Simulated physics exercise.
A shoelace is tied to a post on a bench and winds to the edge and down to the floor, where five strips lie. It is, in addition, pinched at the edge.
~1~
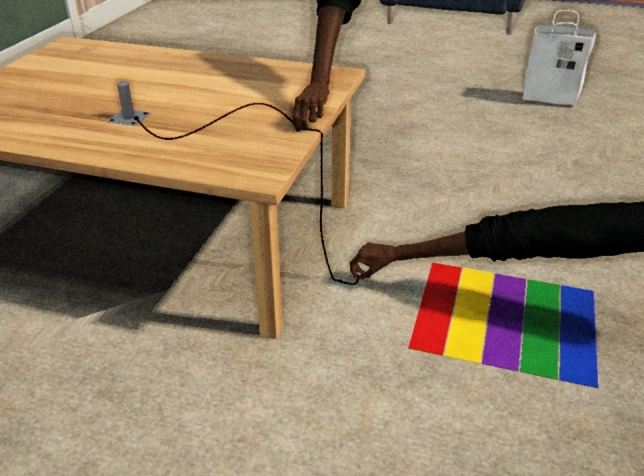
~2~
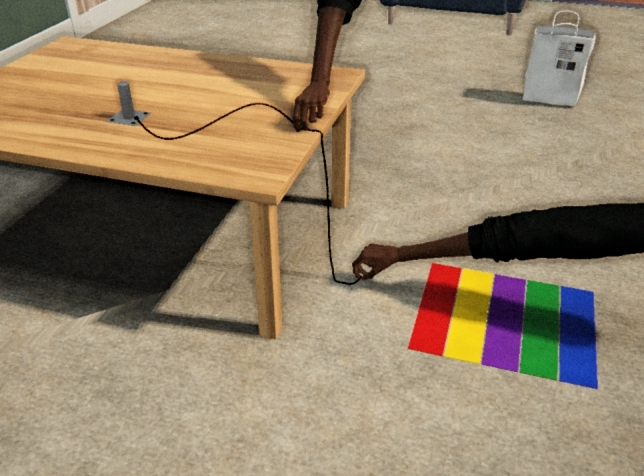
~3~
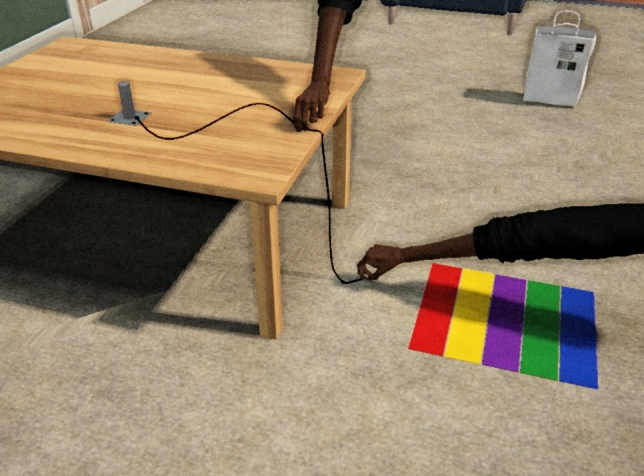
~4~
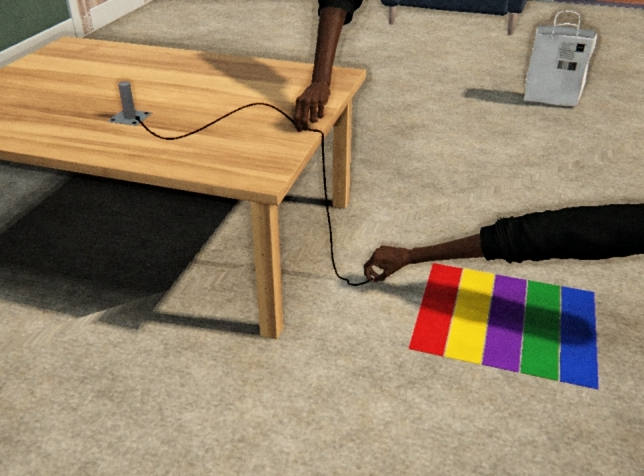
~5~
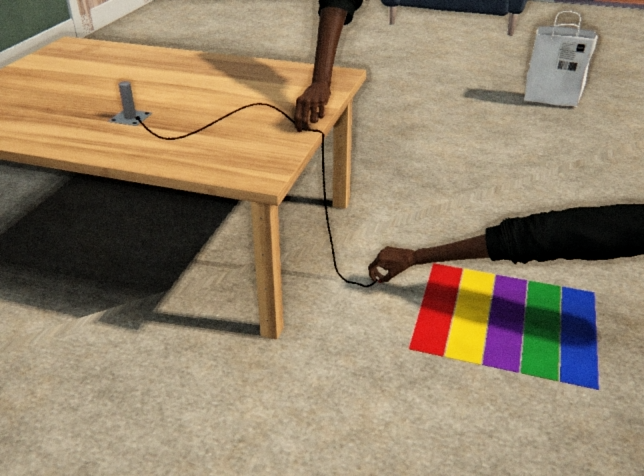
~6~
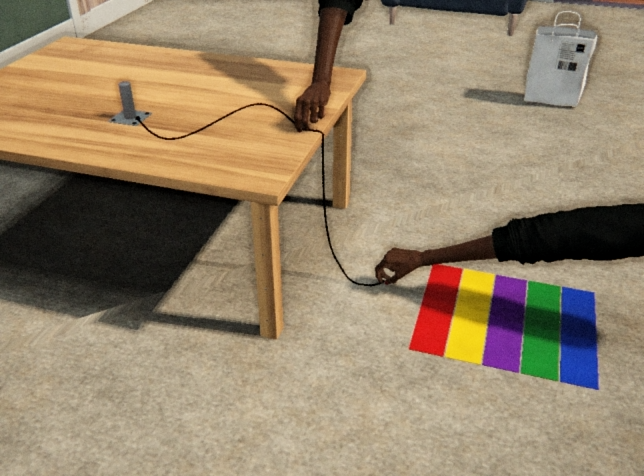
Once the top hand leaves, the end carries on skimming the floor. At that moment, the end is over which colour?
Over blue.
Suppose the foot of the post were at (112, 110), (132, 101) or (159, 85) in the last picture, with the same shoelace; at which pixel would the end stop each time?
The spots are near (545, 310), (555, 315) and (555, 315).
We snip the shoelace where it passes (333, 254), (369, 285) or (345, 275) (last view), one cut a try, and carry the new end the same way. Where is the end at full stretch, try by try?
Case by case: (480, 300), (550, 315) and (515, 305).
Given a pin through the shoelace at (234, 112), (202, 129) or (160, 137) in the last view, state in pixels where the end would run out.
Per try (px, approx.): (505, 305), (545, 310), (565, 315).
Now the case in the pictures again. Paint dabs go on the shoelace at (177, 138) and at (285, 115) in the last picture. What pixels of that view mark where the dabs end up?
They end up around (206, 124) and around (350, 157).
A little later, end near (508, 305); over purple.
Next, end near (553, 313); over green.
When it is tight, end near (581, 318); over blue. It gets as far as the blue strip.
